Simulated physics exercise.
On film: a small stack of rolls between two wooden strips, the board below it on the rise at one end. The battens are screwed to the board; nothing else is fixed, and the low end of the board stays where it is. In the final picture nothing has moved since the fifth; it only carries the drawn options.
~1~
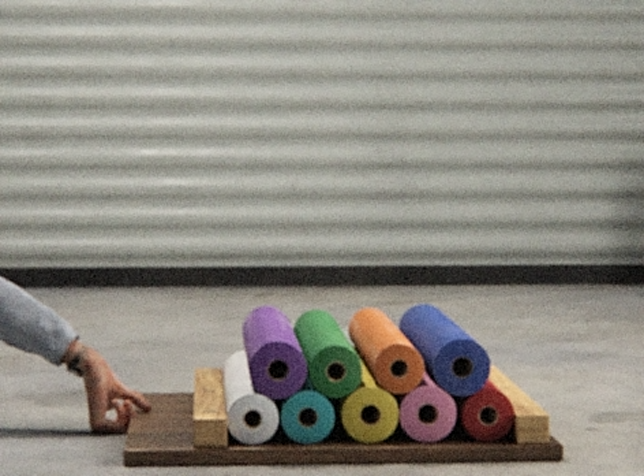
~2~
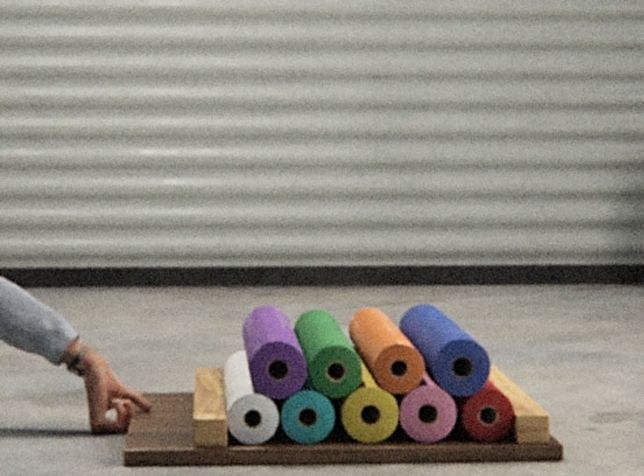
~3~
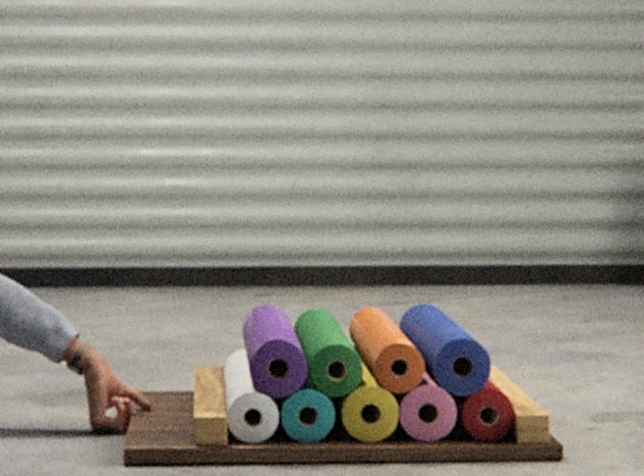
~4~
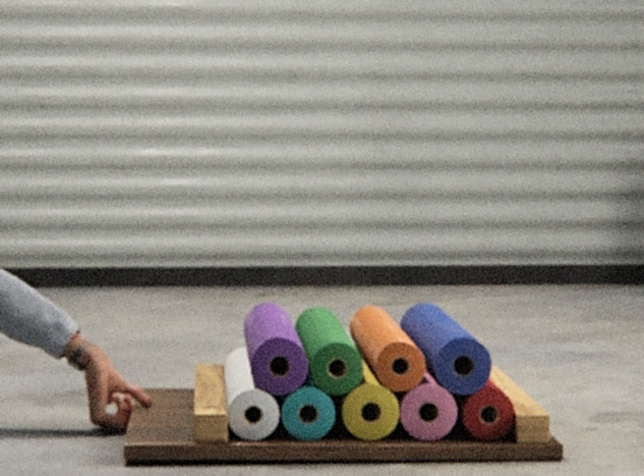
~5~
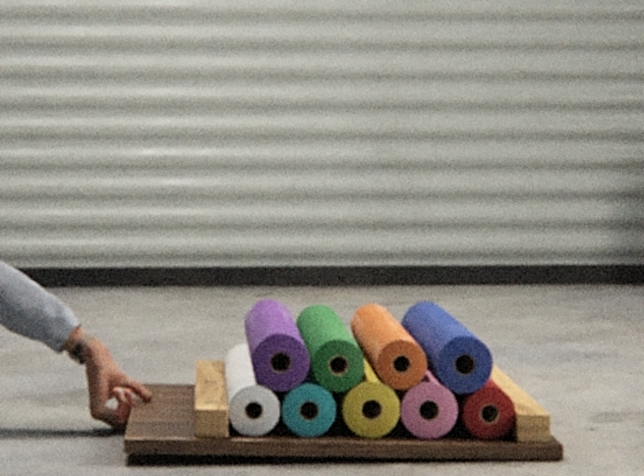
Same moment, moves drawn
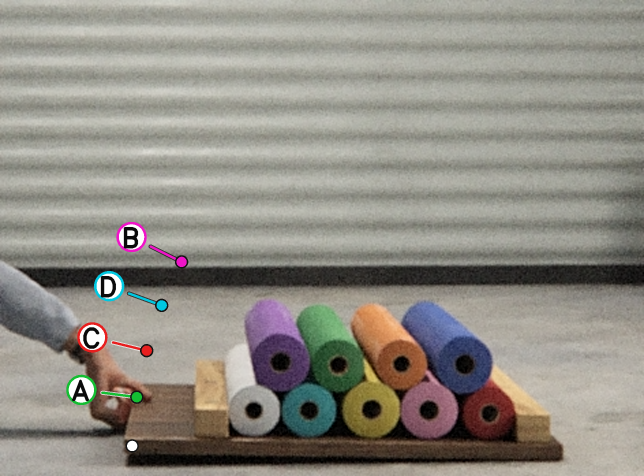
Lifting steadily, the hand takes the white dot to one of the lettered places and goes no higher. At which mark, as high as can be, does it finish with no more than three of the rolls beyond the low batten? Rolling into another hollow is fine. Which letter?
The last mark within the limit is B.
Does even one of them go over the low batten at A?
No, at A.
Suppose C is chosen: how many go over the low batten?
With C, none.
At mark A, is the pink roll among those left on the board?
Yes, with A.
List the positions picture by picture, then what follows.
The first picture shows pink roll (428, 414); blue roll (462, 367).
The second picture shows blue roll (462, 367); orange roll (399, 368).
The third picture shows board (333, 410); white roll (253, 417); turquoise roll (308, 416).
The fourth picture shows board (333, 408); white roll (253, 415); turquoise roll (308, 413).
The fifth picture shows board (333, 405); white roll (254, 411); turquoise roll (309, 410).
On the marked copy, A at (137, 397); B at (182, 262); C at (146, 350); D at (162, 305); the white dot at (132, 446).
With B. Early on, board at 16°.
Further on, board at 27°.
At the end, board at 27°, one over the low batten (blue).
As for the rest, A none over the low batten; C none over the low batten; D none over the low batten.
